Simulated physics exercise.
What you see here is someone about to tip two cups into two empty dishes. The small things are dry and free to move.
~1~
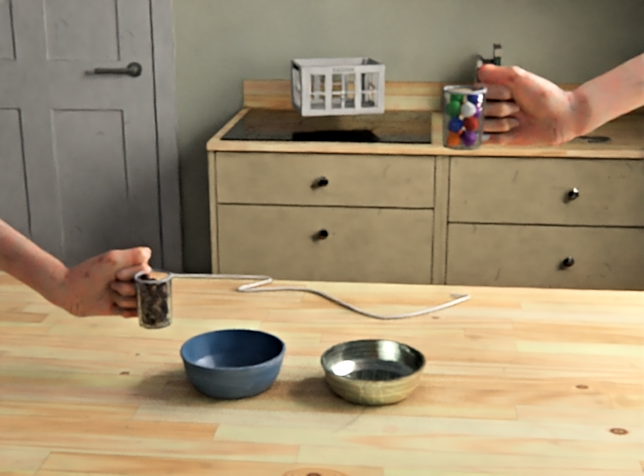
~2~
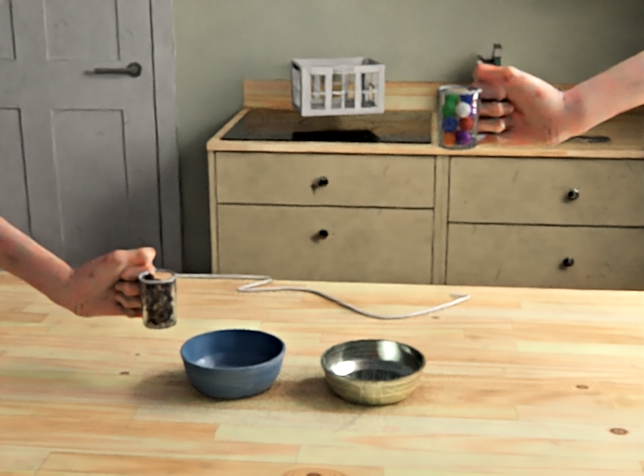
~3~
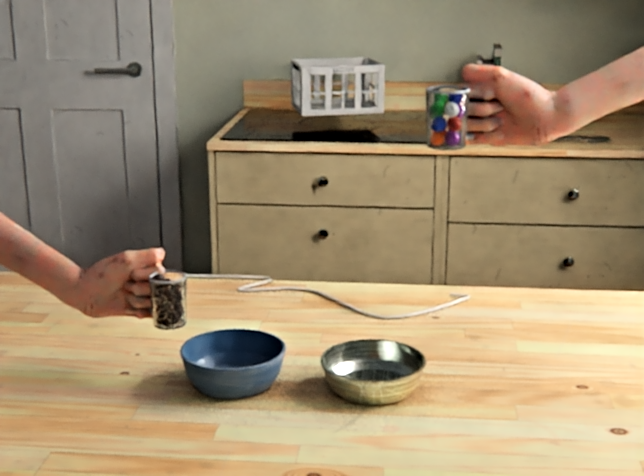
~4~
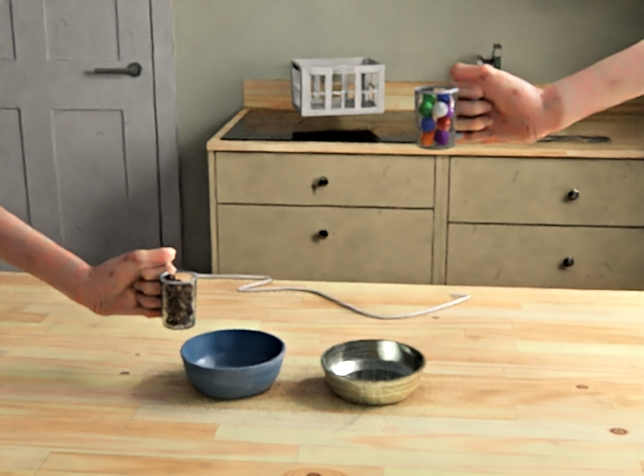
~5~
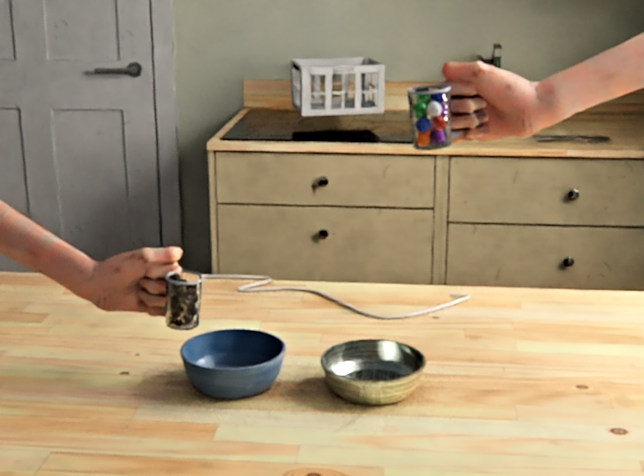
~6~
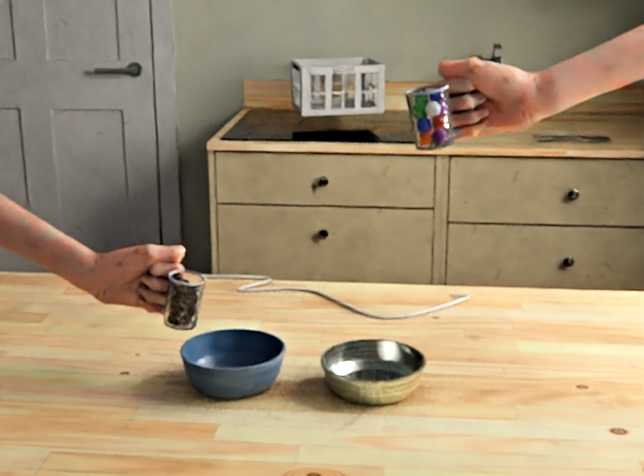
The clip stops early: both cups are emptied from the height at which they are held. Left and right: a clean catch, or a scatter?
One by one: Left dish does not spill; right sheds bits.
Then, 0.65 s after the last picture, left, all still in the cup; right, all still in the cup.
Then, 1.21 s after the last picture, left, most still in the cup, a small part in the dish, a small part in the air; right, about two thirds still in the cup, about a quarter in the air.
Then, 1.70 s after the last picture, left, all in the dish; right, about half in the dish, about a quarter outside the dish, about a quarter in the air.
By the end, left, all in the dish, none outside the dish; right, about two thirds in the dish, about a third outside the dish.
